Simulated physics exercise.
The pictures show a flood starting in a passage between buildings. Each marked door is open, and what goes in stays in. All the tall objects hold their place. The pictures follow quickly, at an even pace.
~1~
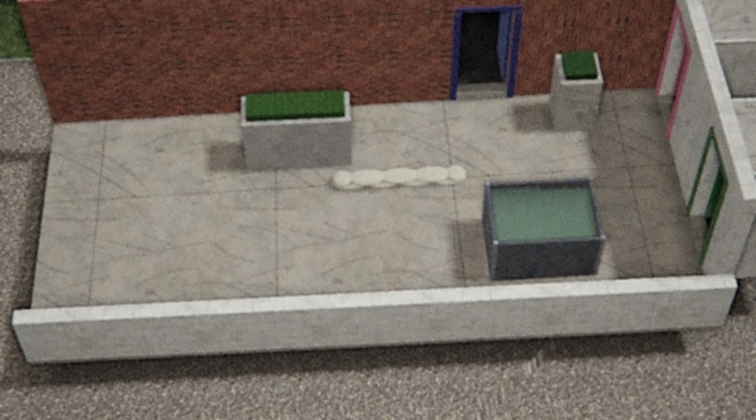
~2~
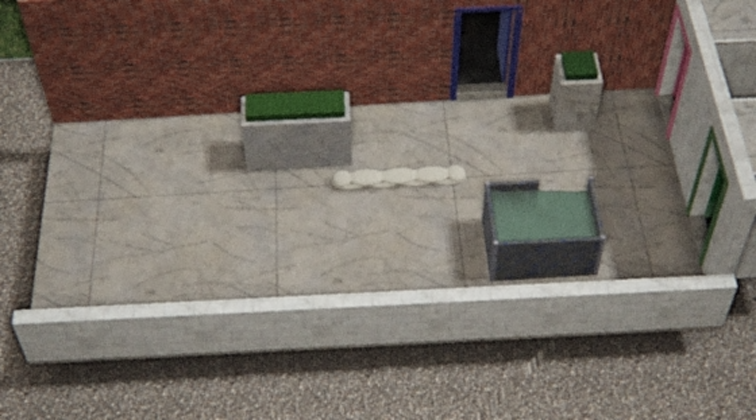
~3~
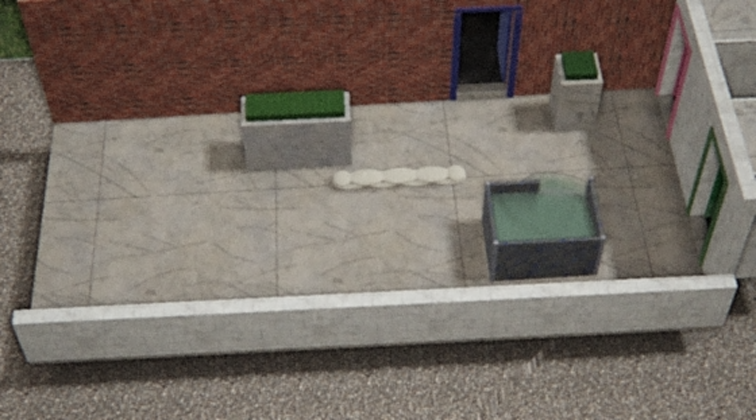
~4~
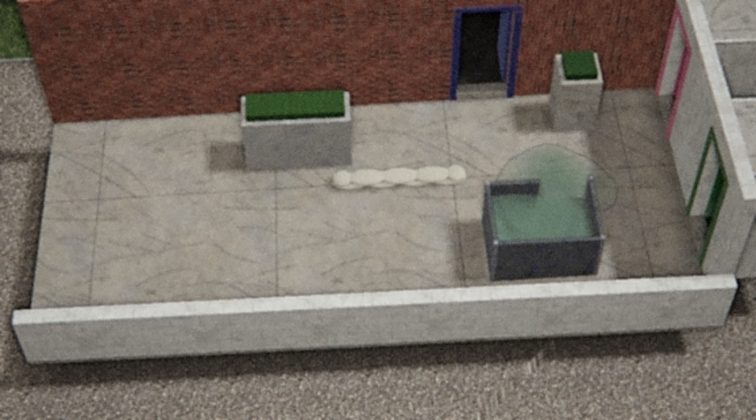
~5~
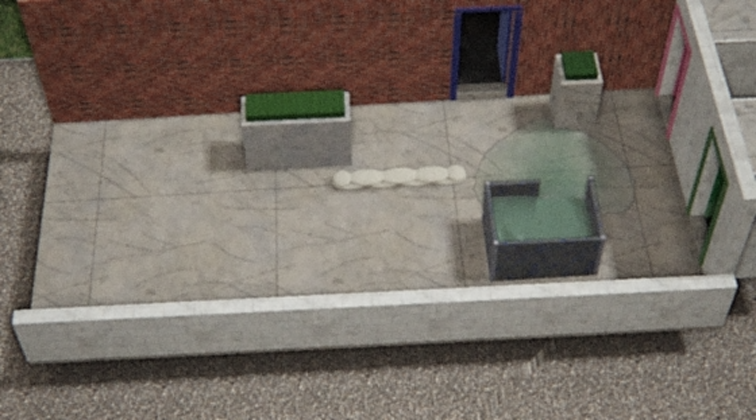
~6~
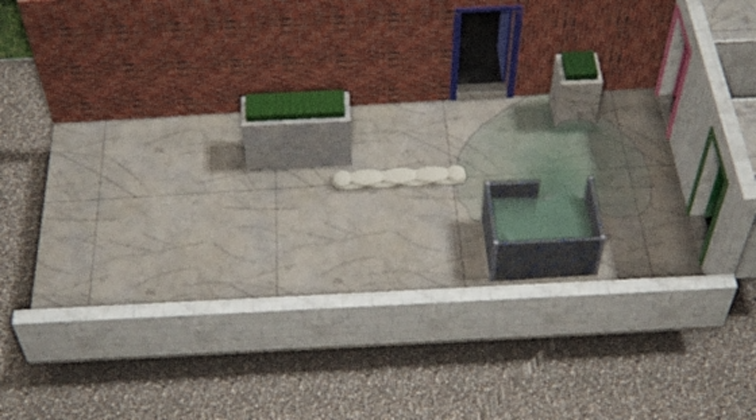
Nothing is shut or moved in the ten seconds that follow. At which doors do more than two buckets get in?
One by one: The pink door takes more than that; the green door stays under that; the blue door takes more than that.
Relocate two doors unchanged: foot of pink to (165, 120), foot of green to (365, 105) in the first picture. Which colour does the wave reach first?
First comes the door marked blue.
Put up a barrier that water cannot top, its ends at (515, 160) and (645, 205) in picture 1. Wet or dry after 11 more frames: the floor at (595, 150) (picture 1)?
There: Dry.
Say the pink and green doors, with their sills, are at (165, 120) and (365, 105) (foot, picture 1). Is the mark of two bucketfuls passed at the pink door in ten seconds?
Then: Pink is under.
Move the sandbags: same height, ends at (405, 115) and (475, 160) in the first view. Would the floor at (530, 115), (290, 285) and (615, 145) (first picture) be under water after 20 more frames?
One after the other: Flooded, clear, covered.
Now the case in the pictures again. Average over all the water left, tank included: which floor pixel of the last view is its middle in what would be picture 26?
I would point to (512, 164).
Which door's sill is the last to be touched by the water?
I say the green-painted one.
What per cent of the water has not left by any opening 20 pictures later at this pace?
Close to 84 %.
A moment on, water covers 20 % of the floor; the pink door under two buckets in, the green door not reached, the blue door under two buckets in.
Next, water covers 25 % of the floor; the pink door far over two buckets in, the green door not reached, the blue door over two buckets in.
Then, water covers 30 % of the floor; the pink door far over two buckets in, the green door not reached, the blue door far over two buckets in.
Later, water covers 45 % of the floor; the pink door far over two buckets in, the green door wet at the sill, nothing in, the blue door far over two buckets in.
In the end, water covers 60 % of the floor; the pink door far over two buckets in, the green door wet at the sill, nothing in, the blue door far over two buckets in.
